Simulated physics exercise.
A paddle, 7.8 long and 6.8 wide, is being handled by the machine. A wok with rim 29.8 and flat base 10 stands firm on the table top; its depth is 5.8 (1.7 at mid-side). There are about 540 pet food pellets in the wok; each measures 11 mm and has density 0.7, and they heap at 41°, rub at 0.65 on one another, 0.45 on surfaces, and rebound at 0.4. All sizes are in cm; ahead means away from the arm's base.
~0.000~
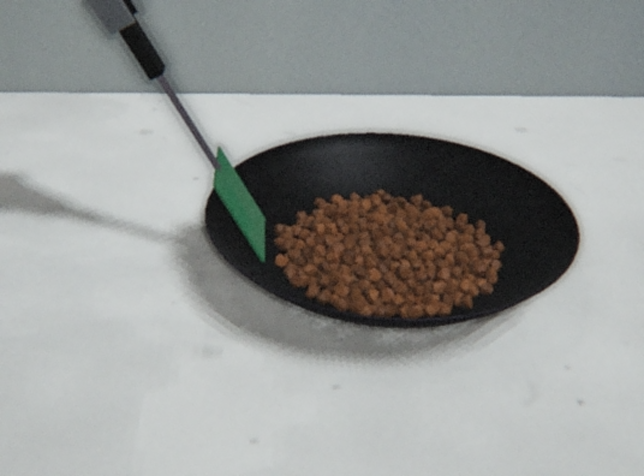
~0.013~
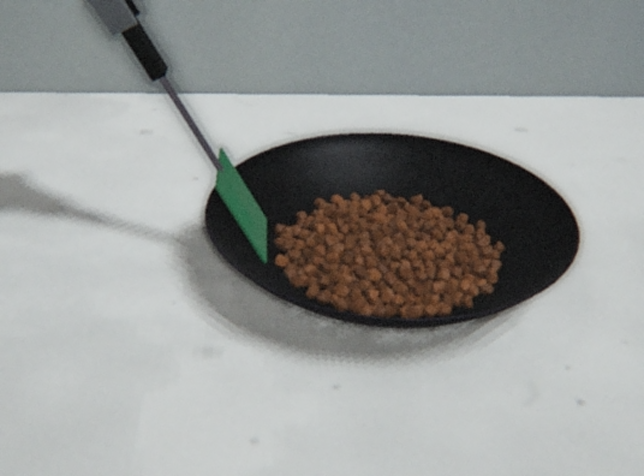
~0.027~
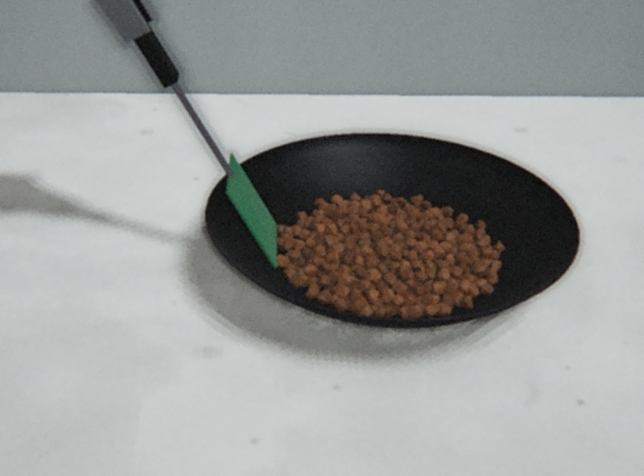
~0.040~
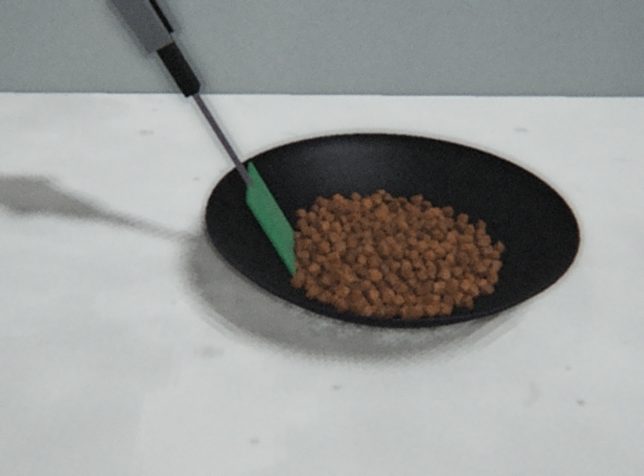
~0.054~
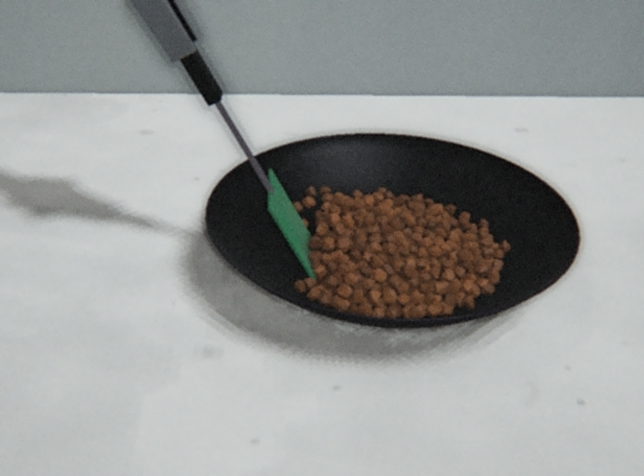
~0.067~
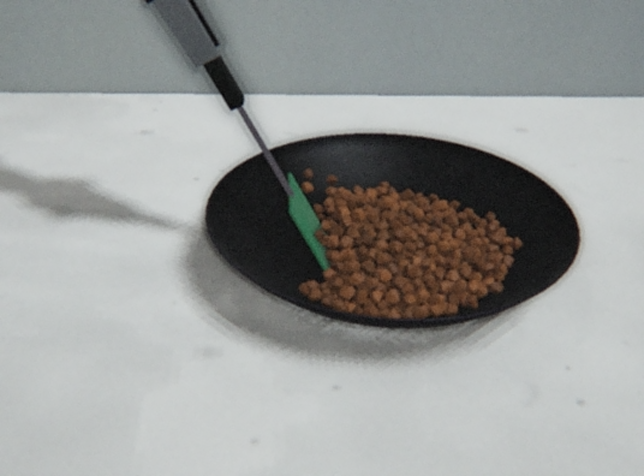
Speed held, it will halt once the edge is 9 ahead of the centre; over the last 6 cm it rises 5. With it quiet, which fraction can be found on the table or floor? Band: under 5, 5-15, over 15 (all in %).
Over 15 %.
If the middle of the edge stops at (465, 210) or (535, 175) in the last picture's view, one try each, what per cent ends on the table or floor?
15 % and 40 %.
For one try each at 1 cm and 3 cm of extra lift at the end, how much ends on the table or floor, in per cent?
Result, in order: Approx. 40 % and 35 %.
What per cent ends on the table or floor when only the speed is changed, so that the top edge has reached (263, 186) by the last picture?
Share: Roughly 15 %.
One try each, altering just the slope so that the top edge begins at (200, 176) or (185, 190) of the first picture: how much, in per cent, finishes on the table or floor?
First try roughly 30 percent, second try roughly 25 percent.
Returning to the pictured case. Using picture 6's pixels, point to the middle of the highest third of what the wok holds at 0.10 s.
Roughly at pixel (428, 231).
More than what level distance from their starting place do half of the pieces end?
Distance: Around 7 cm.
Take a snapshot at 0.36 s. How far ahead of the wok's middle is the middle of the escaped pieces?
It comes to near 26 cm ahead of the middle.
By 0.10 s, sloping 62°, highest piece 7 above the table; 538 in the wok.
By 0.14 s, sloping 62°, highest piece 8 above the table; 537 in the wok, 1 on the blade or in flight.
By 0.36 s, sloping 62°, highest piece 20 above the table; 393 in the wok, 77 on the table or floor, 68 on the blade or in flight.
By 1.41 s, sloping 62°, highest piece 7 above the table; 393 in the wok, 145 on the table or floor.
Final count, 393 in the wok, 145 on the table or floor. That is 27 % on the table or floor.
